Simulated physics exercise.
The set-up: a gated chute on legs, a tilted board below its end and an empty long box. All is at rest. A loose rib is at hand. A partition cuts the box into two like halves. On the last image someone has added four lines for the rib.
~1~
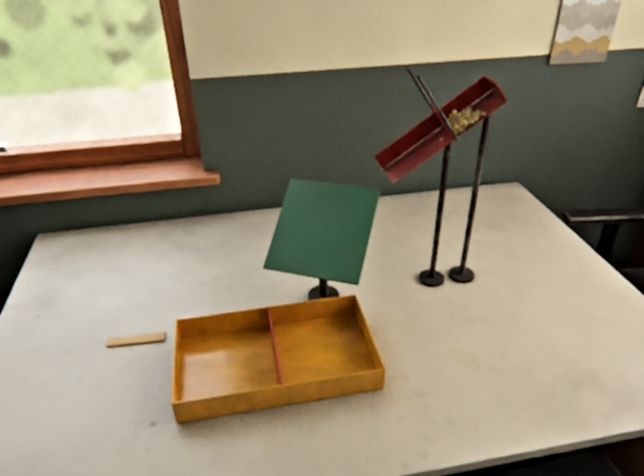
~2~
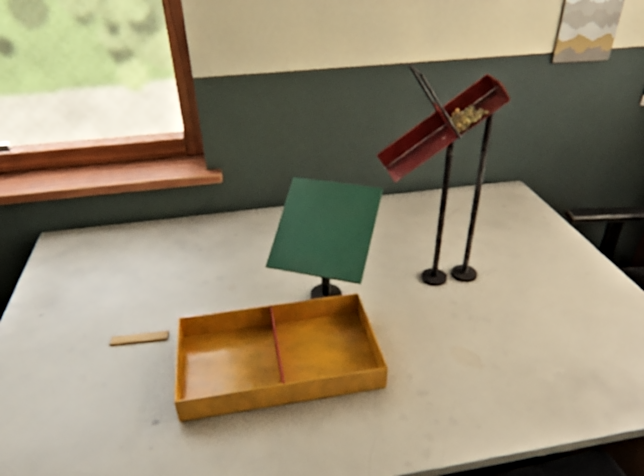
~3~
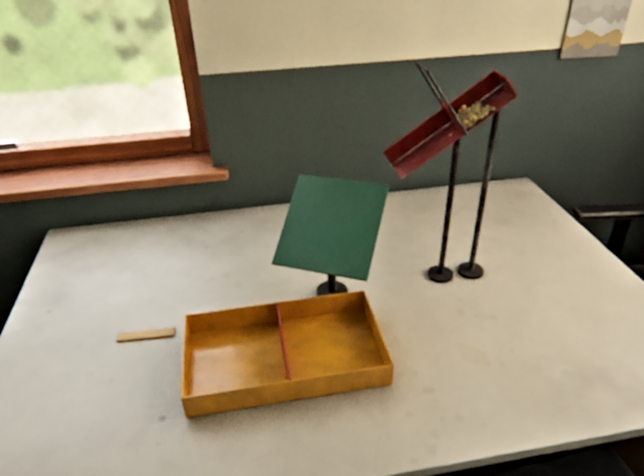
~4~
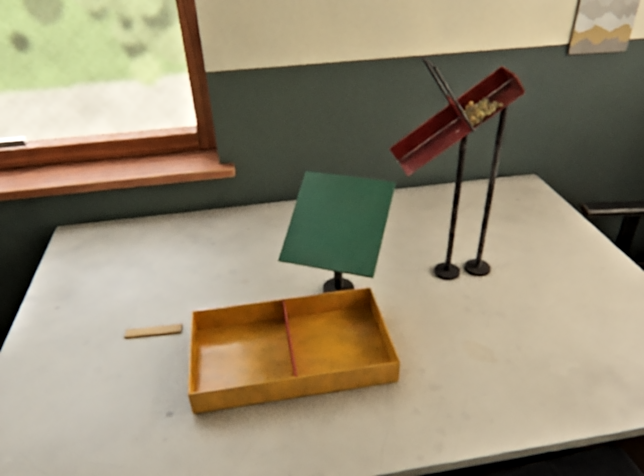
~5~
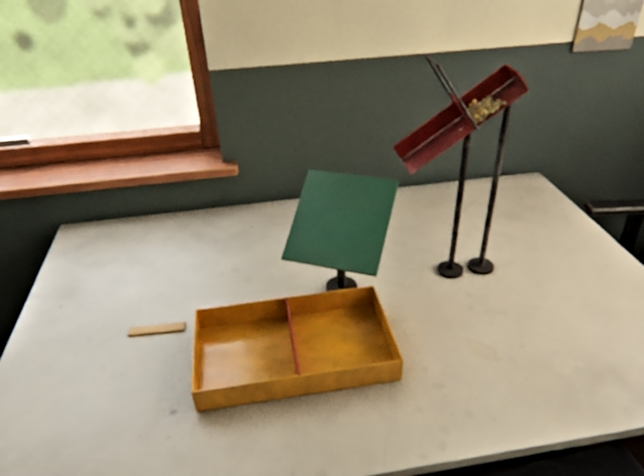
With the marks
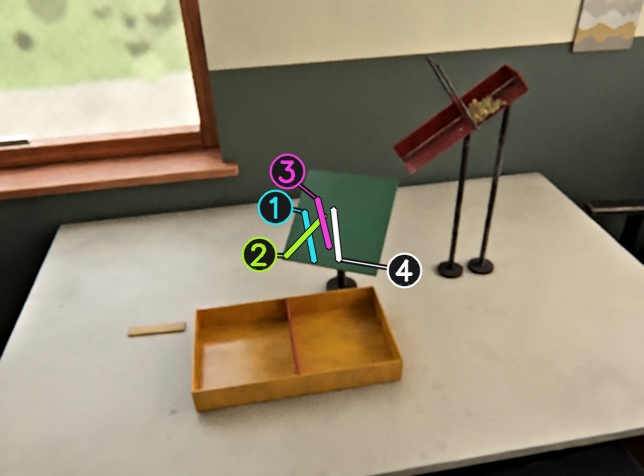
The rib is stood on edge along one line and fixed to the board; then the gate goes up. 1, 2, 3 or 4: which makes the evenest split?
Use line 2.
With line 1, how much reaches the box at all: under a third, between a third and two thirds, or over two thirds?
It is over two thirds.
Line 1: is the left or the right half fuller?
The right half.
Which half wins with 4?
The right half.
On the marked copy, line 1 from (304, 212) to (314, 260); line 2 from (323, 216) to (286, 255); line 3 from (317, 199) to (329, 246); line 4 from (333, 209) to (338, 259).
If 1 is chosen, of what is caught, a stray few in the left half, nearly all in the right.
If 2 is chosen, of what is caught, about two thirds in the left half, about a third in the right.
If 3 is chosen, of what is caught, a stray few in the left half, nearly all in the right.
If 4 is chosen, of what is caught, a stray few in the left half, nearly all in the right.
